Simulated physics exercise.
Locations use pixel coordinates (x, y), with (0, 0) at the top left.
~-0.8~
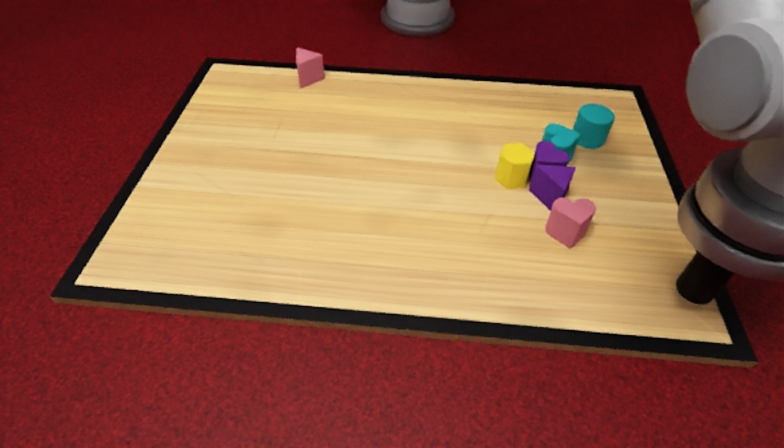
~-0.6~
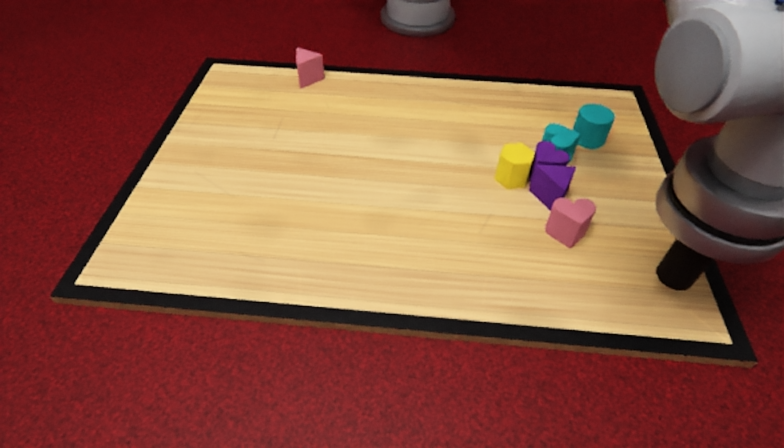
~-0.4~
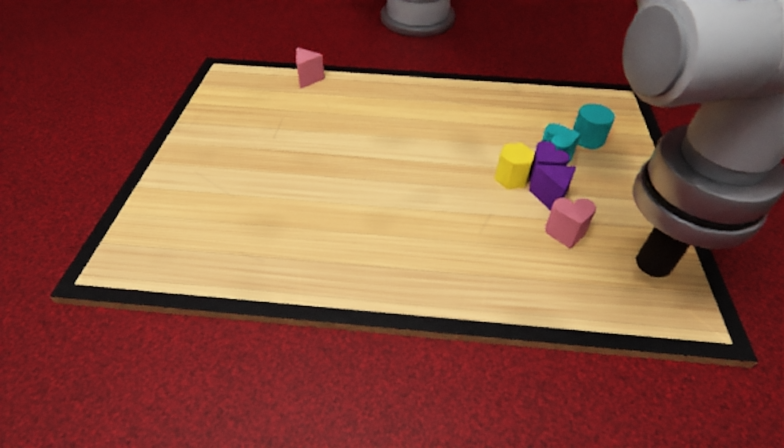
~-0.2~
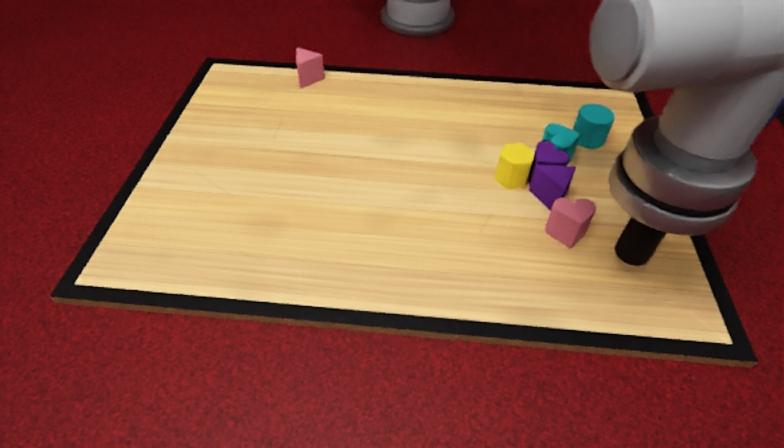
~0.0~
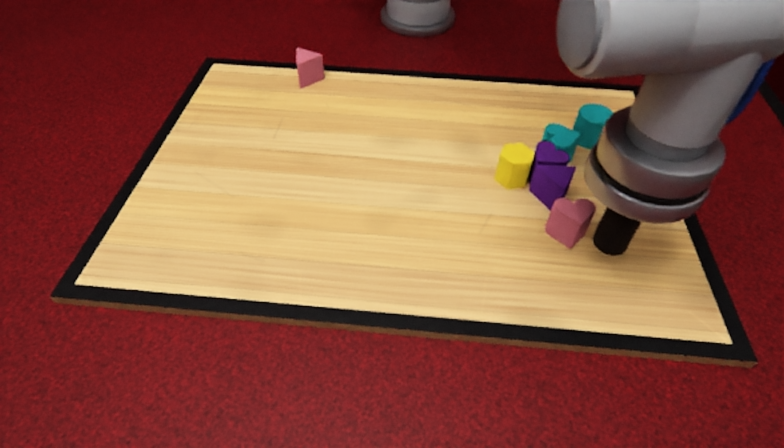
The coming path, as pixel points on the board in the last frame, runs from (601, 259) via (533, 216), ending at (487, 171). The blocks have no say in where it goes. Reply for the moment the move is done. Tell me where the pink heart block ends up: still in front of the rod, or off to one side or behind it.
Pushed along.
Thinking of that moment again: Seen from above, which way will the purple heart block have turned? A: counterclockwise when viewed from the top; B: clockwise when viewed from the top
The one that fits is B, clockwise when viewed from the top.
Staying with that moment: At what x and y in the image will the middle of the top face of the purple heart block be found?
Located at (537, 130).
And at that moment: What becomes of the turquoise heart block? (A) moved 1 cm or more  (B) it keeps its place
My pick is A.
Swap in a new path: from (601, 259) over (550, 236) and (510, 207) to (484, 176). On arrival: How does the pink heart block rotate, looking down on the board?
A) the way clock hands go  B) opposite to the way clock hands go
It's A.
What follows on the original path. One third of the way, rod at (558, 214); yellow hexagonal block at (514, 150); purple heart block at (547, 147); purple triangular block at (550, 163), turned 10° clockwise; pink heart block at (545, 184), turned 35° clockwise.
Two thirds of the way, rod at (519, 184); yellow hexagonal block at (496, 136), turned 15° clockwise; purple heart block at (540, 133), turned 55° clockwise; purple triangular block at (524, 143), turned 60° clockwise; turquoise heart block at (565, 130); pink heart block at (506, 157), turned 25° clockwise.
At the end, rod at (491, 155); yellow hexagonal block at (477, 111); purple heart block at (537, 130), turned 90° clockwise; purple triangular block at (507, 126), turned 115° clockwise; turquoise heart block at (566, 130); pink heart block at (479, 130), turned 30° clockwise.
